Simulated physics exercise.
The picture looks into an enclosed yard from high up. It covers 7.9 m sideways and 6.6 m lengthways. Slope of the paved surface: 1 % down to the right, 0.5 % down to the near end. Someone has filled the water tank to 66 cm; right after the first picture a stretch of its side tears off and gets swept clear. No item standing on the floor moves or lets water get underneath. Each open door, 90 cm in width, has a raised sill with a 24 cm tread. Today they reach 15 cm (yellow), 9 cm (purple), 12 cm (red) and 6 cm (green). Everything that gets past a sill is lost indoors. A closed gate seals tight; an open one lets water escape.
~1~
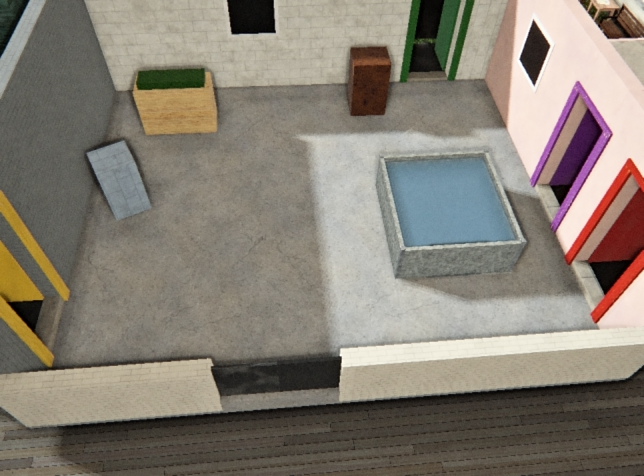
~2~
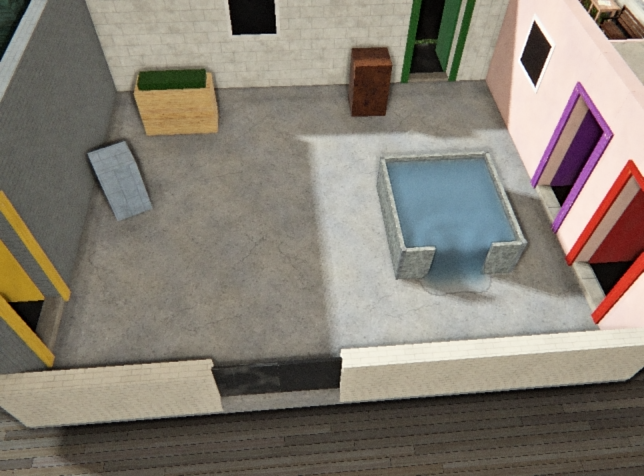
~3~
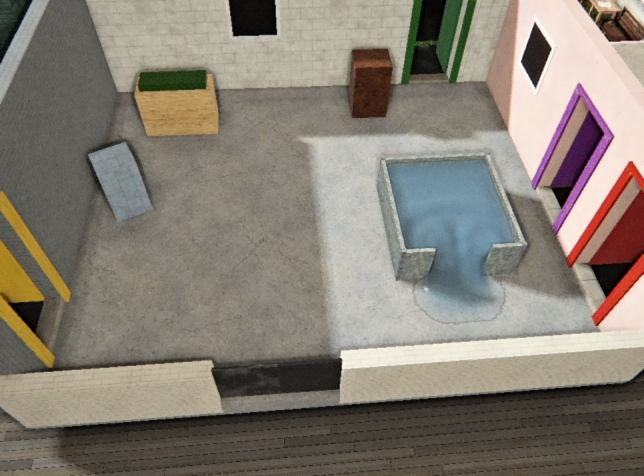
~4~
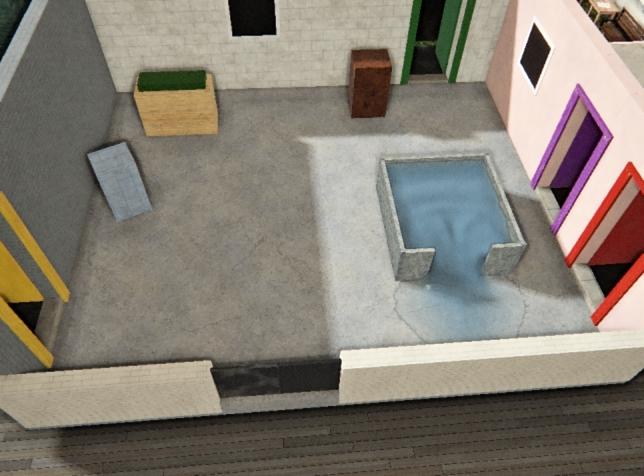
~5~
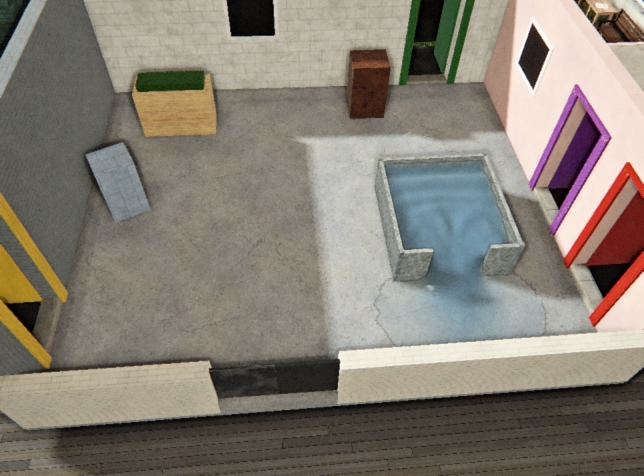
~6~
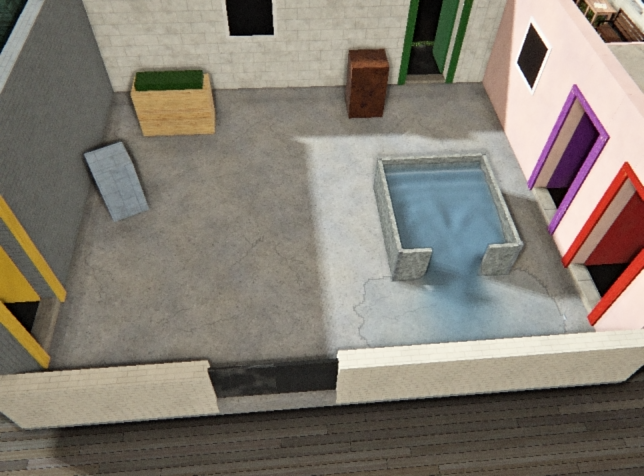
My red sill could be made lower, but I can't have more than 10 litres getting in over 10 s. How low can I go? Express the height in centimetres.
You could bring it down to roughly 16 cm.
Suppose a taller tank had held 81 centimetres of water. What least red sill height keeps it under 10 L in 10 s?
Minimum height: Approx. 20 cm.
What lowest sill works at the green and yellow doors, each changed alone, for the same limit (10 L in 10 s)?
Close to 8.5 cm (green) and close to 9.0 cm (yellow).
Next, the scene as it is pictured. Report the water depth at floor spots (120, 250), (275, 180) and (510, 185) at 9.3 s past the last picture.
First 4, then 2, then 6 cm.
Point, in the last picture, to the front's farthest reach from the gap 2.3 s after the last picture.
The farthest wet point sits near (38, 400).
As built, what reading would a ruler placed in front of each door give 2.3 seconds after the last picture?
Depths in cm: Yellow 3, purple 5, red 17, green 0.
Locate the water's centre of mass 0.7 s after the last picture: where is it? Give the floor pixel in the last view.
The balance point sits at roughly (447, 265).
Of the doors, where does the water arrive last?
I'd say the green one.
Then, 0.7 s after the last picture water covers 10 % of the floor, deepest (40 cm) near (477, 368); 2 cm at the red door, 0 litres in over its 12 cm sill.
Then, 2.3 s after the last picture water covers 35 % of the floor, deepest (30 cm) near (587, 360); 17 cm at the red door, 10 litres in over its 12 cm sill.
Then, 9.3 s after the last picture water covers 90 % of the floor, deepest (11 cm) near (587, 360); 7 cm at the red door, 34 litres in over its 12 cm sill.
At the red door as built, the water peaked near 17 cm, 2.1 s after the last picture.
Run again over the same 10 s with other heights there, 17 litres in over 14.5 cm, 2 litres over 20 cm. The limit of 10 litres is kept from about 16 cm up.
